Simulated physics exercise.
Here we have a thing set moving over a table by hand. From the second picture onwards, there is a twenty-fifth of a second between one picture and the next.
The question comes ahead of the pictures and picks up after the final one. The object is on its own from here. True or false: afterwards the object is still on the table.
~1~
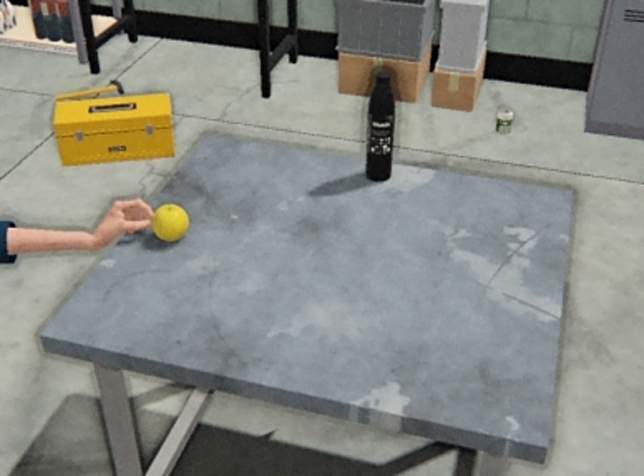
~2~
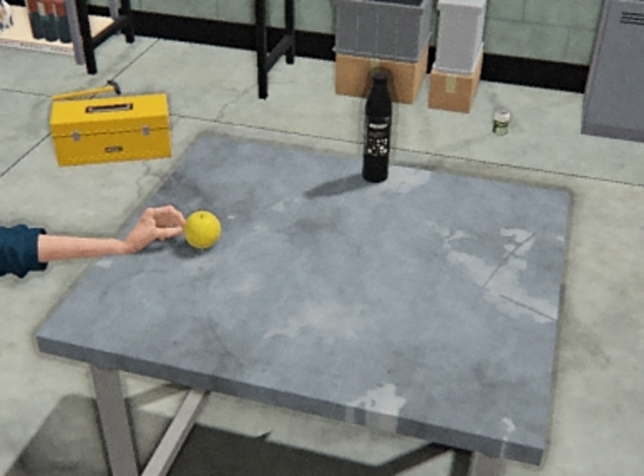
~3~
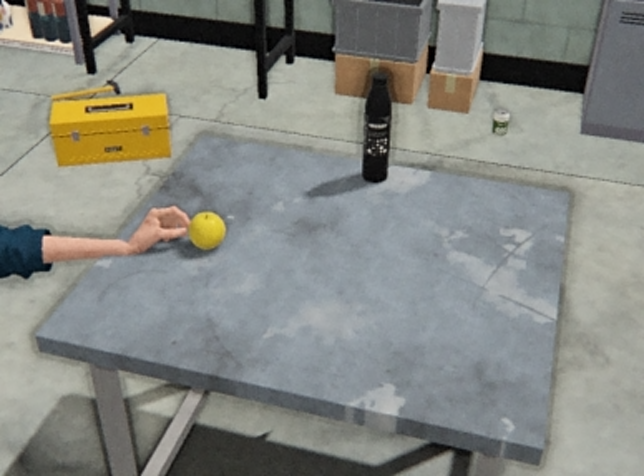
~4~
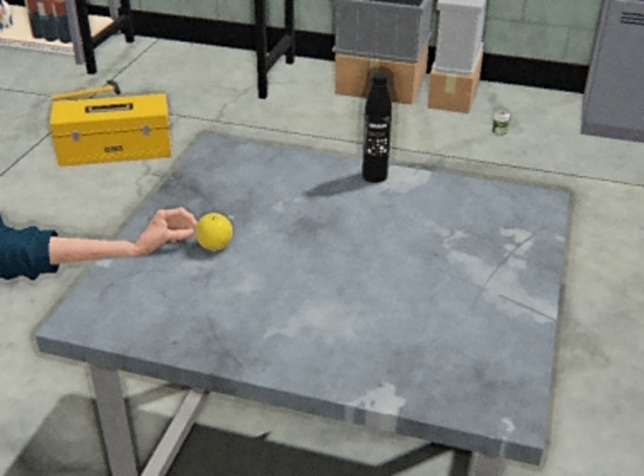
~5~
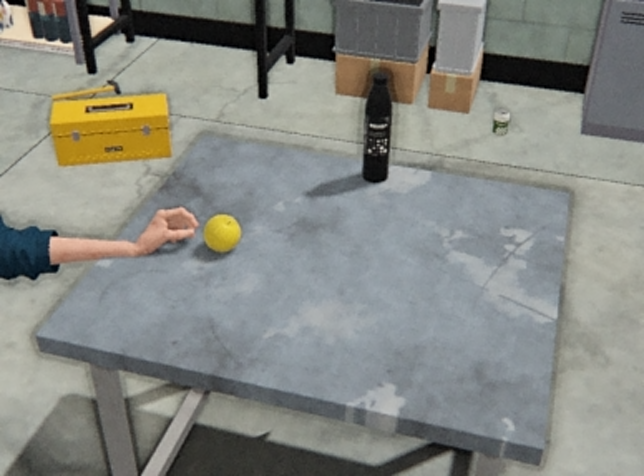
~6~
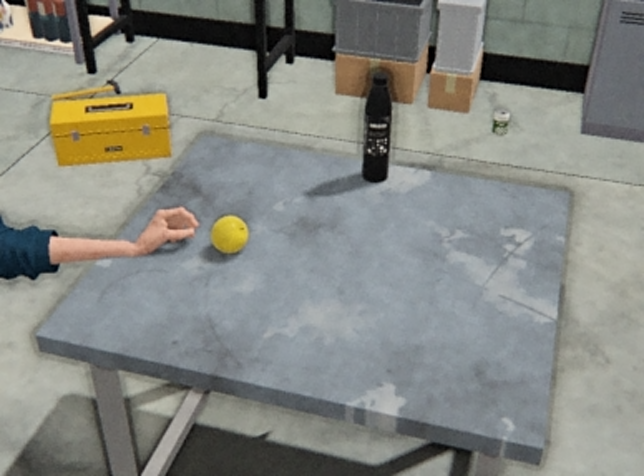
True.
Then, 0.10 s after the last picture, yellow apple rolled about its own width near (248, 238).
Then, 0.40 s after the last picture, yellow apple rolled well along near (291, 246).
Then, 0.60 s after the last picture, yellow apple rolled well along near (311, 250).
At rest, moved from the start, yellow apple. Seen from the same camera at the end, yellow apple near (328, 253).
